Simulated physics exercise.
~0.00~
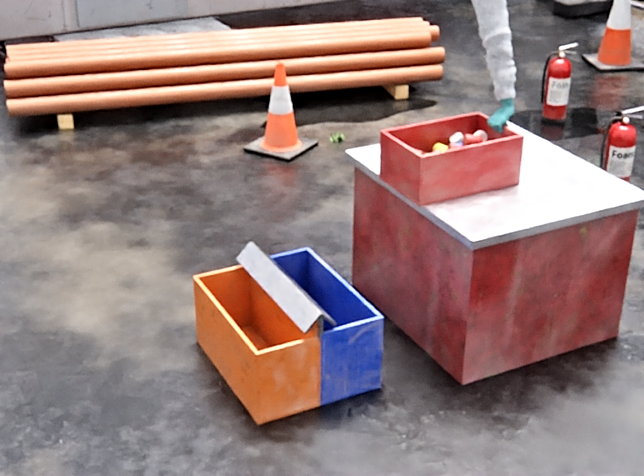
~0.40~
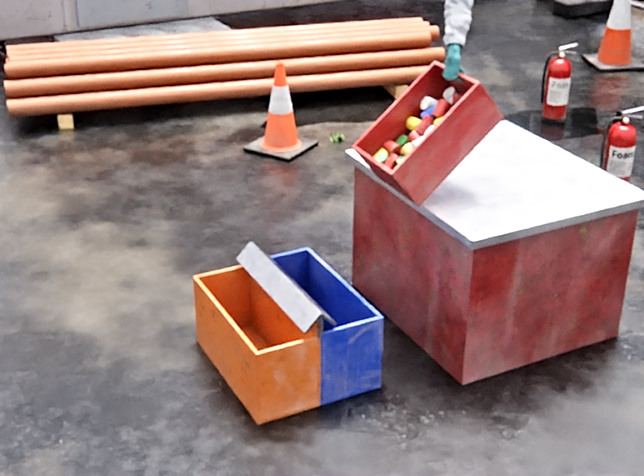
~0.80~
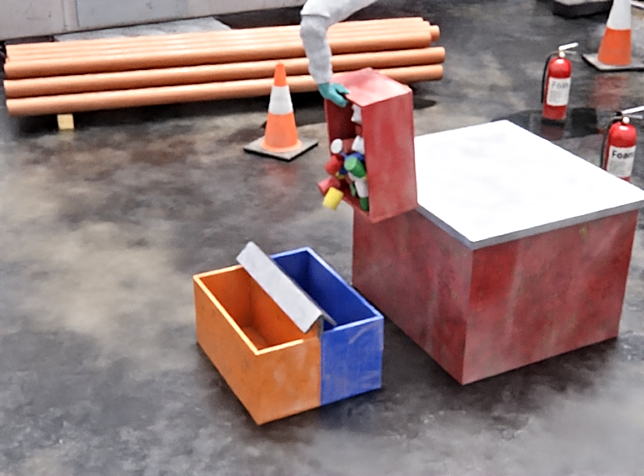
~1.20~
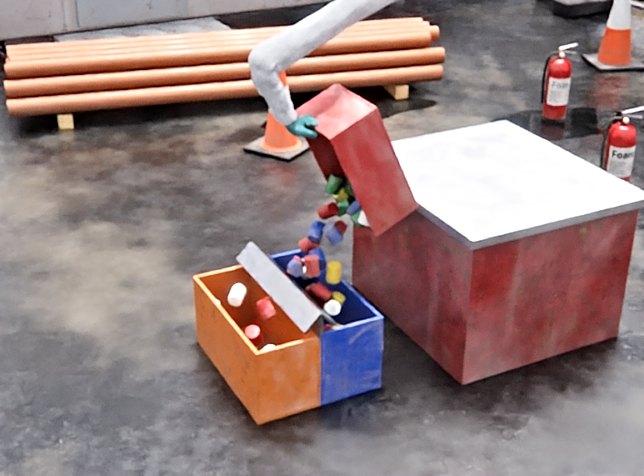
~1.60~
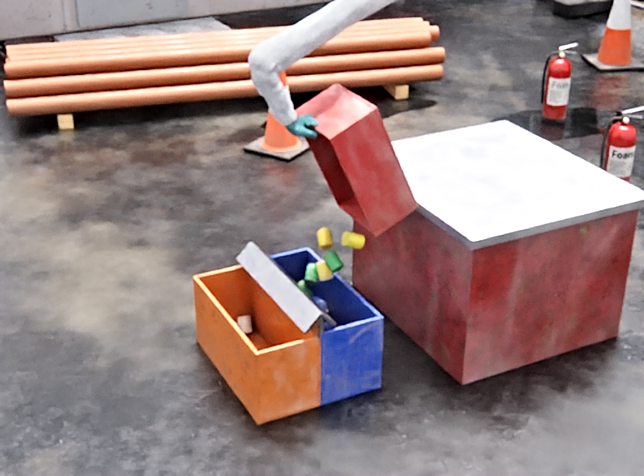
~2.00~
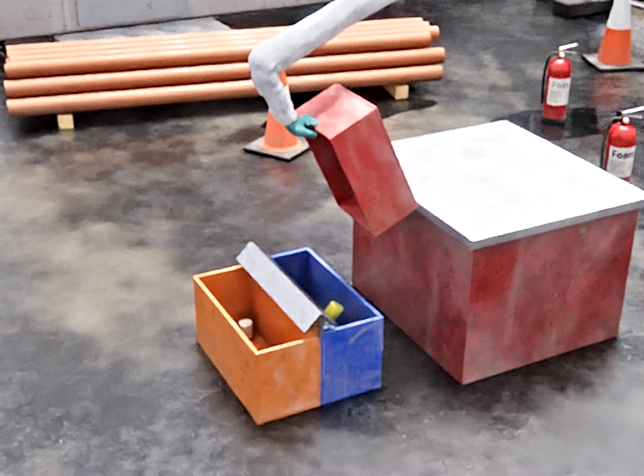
A red box of small, brightly coloured jars sits on a white-topped red bench in a workshop with a dark floor, seen from above. On the floor to the left stand joined orange and blue troughs with a grey ridge over their shared wall, while pipes, traffic cones and fire extinguishers lie behind. A white-sleeved arm with a green glove tips the box leftward over the bench edge. The jars tumble out in a stream, some into the orange trough and most towards the blue one. The last ones drop, leaving the box steeply tilted and still above the troughs.
